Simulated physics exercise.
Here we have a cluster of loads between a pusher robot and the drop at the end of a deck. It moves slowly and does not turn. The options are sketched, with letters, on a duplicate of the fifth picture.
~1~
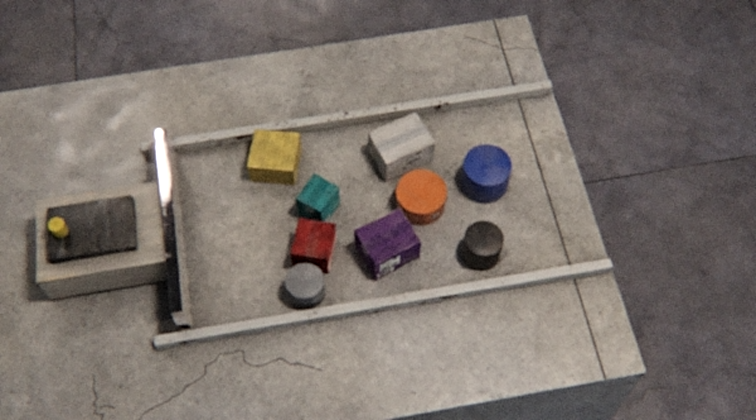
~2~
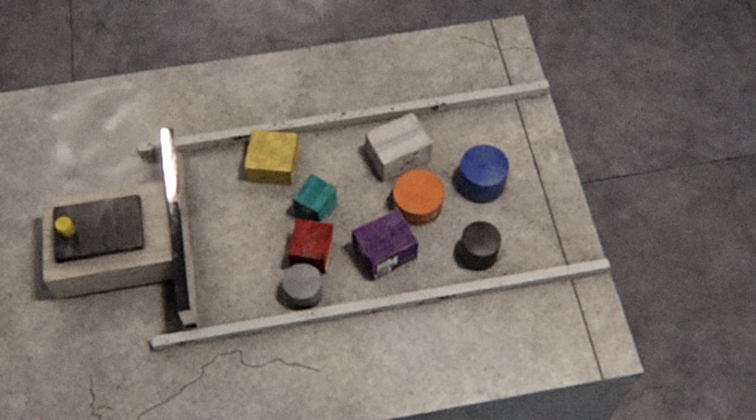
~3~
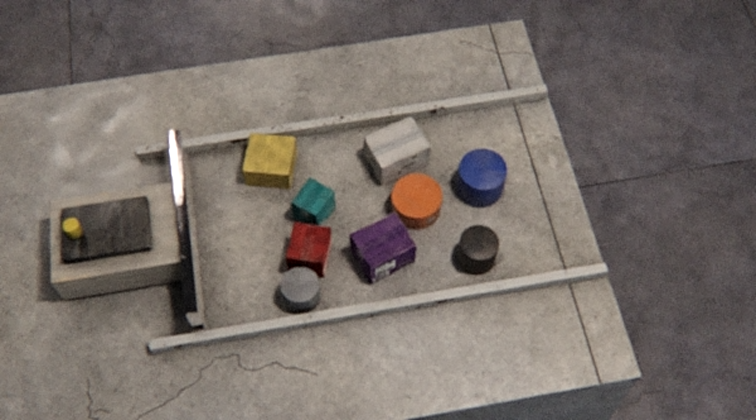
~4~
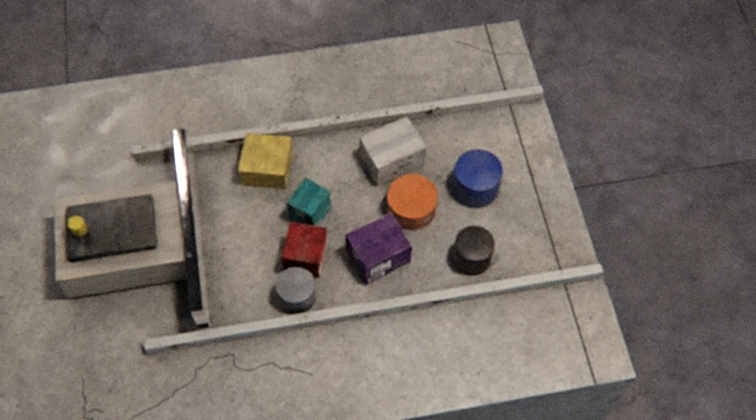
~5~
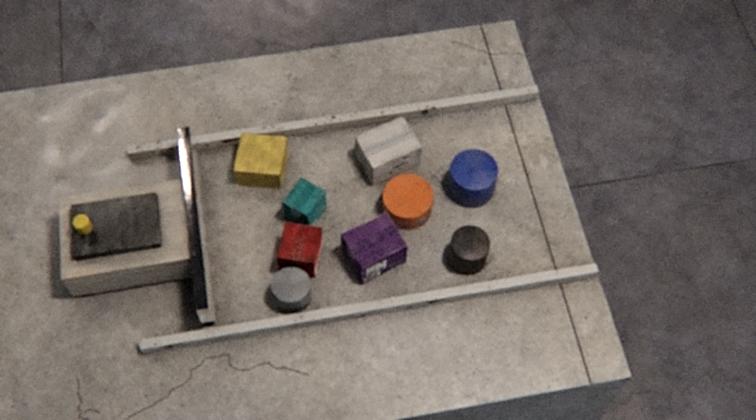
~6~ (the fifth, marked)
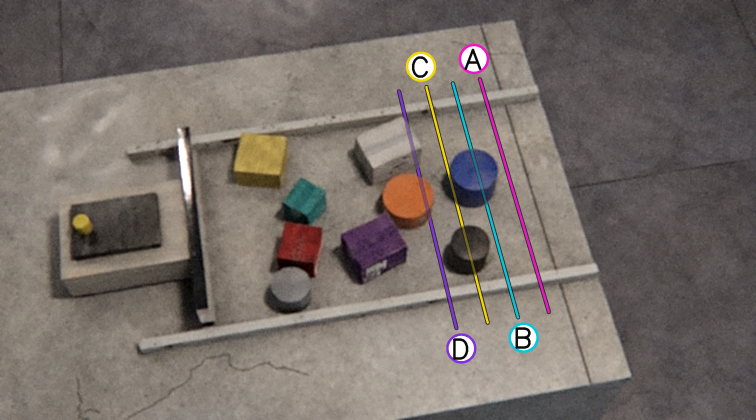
Wheeled or boxy pusher machine with an upright blade creeping right across a concrete deck toward scattered, unmoving coloured boxes and canisters.
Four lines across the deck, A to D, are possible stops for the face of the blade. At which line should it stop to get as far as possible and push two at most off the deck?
The farthest such stop is B.
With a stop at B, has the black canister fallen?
Yes.
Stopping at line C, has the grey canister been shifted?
Yes.
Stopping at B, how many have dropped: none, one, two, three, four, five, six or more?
Two.
On the marked copy, A at (512, 187); B at (483, 192); C at (455, 197); D at (426, 201).
With B. Early on, robot (230, 207); grey canister (338, 283); yellow crate (318, 147).
Further on, robot (335, 191); black canister (527, 241); blue canister (508, 180).
At the end, robot (417, 178); black canister over the edge; blue canister over the edge; two fallen.
As for the rest, A drops four; C is within the limit but short; D is within the limit but short.
